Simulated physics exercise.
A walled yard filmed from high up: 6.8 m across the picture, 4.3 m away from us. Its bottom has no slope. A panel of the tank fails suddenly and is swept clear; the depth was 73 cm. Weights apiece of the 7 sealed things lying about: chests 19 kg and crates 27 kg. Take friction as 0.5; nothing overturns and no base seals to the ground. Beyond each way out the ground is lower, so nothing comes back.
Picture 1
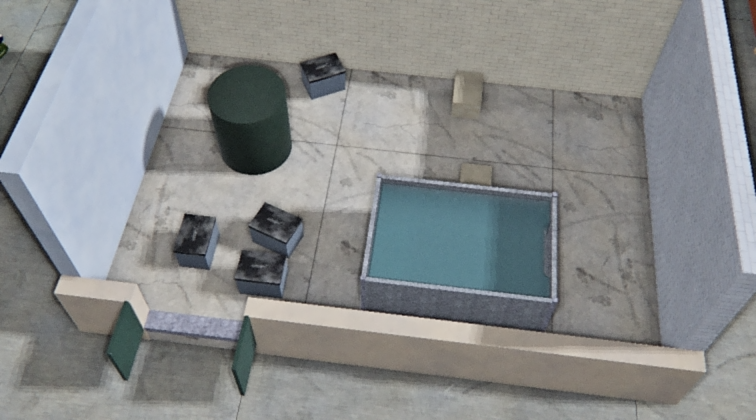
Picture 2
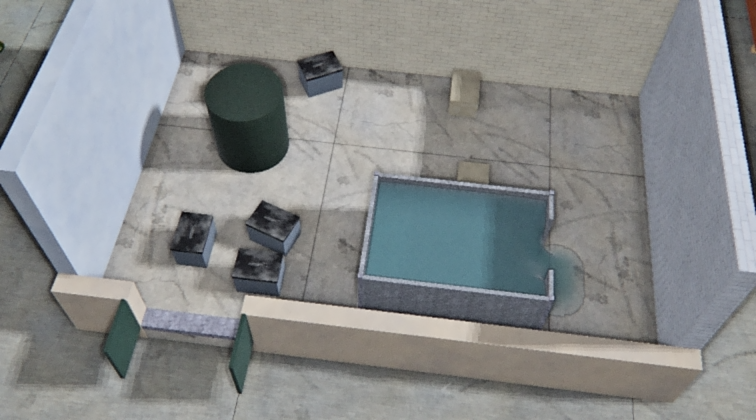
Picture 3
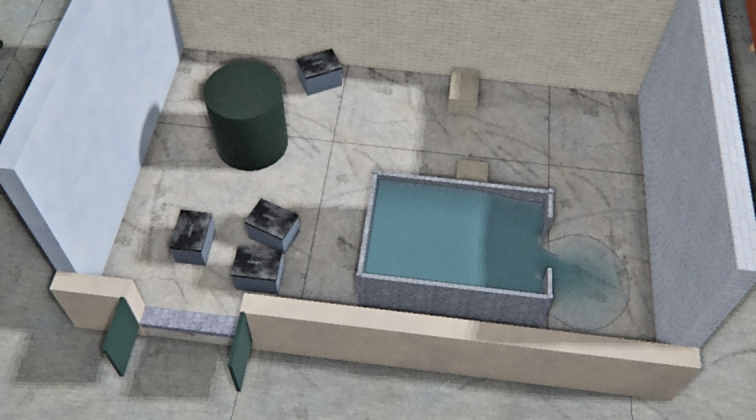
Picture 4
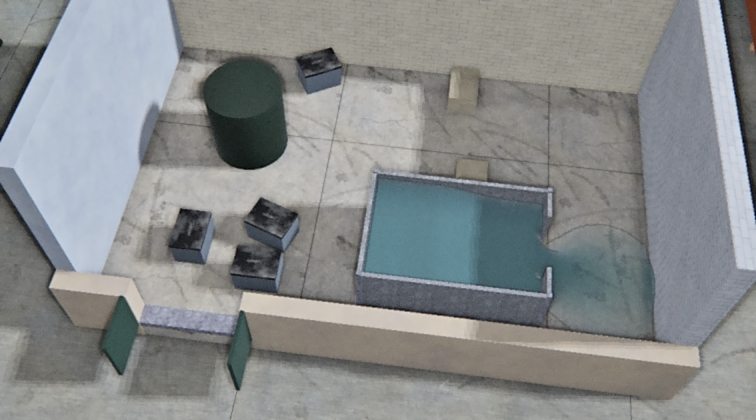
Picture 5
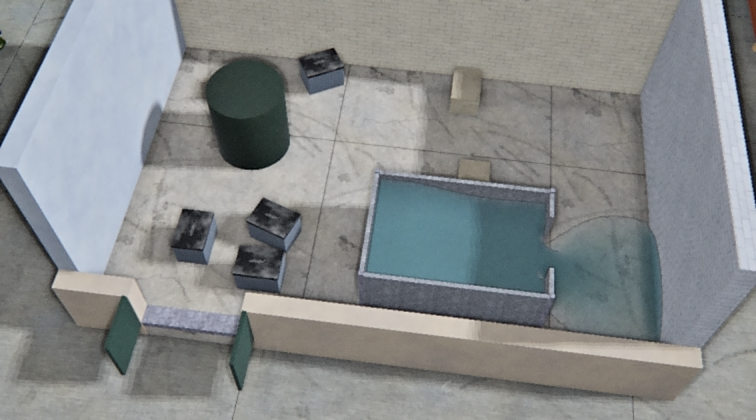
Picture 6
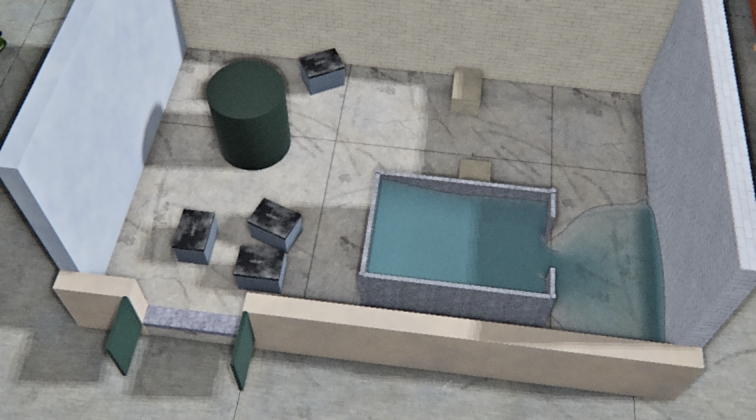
We see a walled yard with scattered boxes, a dark green cylinder and a rectangular tank of water; a gap opens in the tank's right side, and water spreads over the floor to the right-hand wall while the boxes stay still.
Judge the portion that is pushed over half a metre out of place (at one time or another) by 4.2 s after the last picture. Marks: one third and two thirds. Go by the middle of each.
Share: Less than a third.
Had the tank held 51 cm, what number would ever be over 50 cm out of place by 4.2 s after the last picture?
Then 0.
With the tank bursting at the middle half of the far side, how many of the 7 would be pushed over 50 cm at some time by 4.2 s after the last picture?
In that case 4 of them.
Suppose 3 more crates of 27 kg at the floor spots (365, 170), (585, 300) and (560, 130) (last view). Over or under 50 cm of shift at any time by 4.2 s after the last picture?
In turn: Short of it, past it, more.
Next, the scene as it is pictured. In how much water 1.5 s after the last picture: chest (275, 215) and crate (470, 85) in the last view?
About 0 and 0 cm.
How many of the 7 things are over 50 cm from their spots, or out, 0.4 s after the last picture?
0 of them.
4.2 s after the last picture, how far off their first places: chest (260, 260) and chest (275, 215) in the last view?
In turn: 0 cm, 0 cm.
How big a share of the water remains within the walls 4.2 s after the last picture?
About 100 per cent.
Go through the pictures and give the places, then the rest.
In the first picture, a chest at (275, 222), on the bottom; a crate at (476, 183), on the bottom; 3.0 m2 under water; 0 of 7 have shifted.
In the second picture, a chest at (273, 220) rests on the ground; a crate at (473, 181), on the bottom; water covers 3.4 m2; 0 of 7 have shifted.
In the third picture, a chest at (271, 218), on the bottom; a crate at (472, 179), on the bottom; 4.1 m2 under water; 0 of 7 have shifted.
In the fourth picture, a chest at (271, 217), on the bottom; a crate at (472, 178), on the bottom; 4.9 m2 under water; 0 of 7 have shifted.
In the fifth picture, a chest at (273, 217), on the bottom; a crate at (474, 179), on the bottom; 5.3 m2 under water; 0 of 7 have shifted.
In the sixth picture, a chest at (274, 217) rests on the ground; a crate at (475, 179) rests on the ground; water covers 5.6 m2; 0 of 7 have shifted.
Then, 0.4 s after the last picture 0 of 7 are over 50 cm from their spots; 0 afloat.
Then, 1.5 s after the last picture 0 of 7 are over 50 cm from their spots; 0 afloat.
Then, 2.8 s after the last picture 0 of 7 are over 50 cm from their spots; 0 afloat.
Then, 4.2 s after the last picture 1 of 7 are over 50 cm from their spots, and 1 have been at some point; 0 afloat.
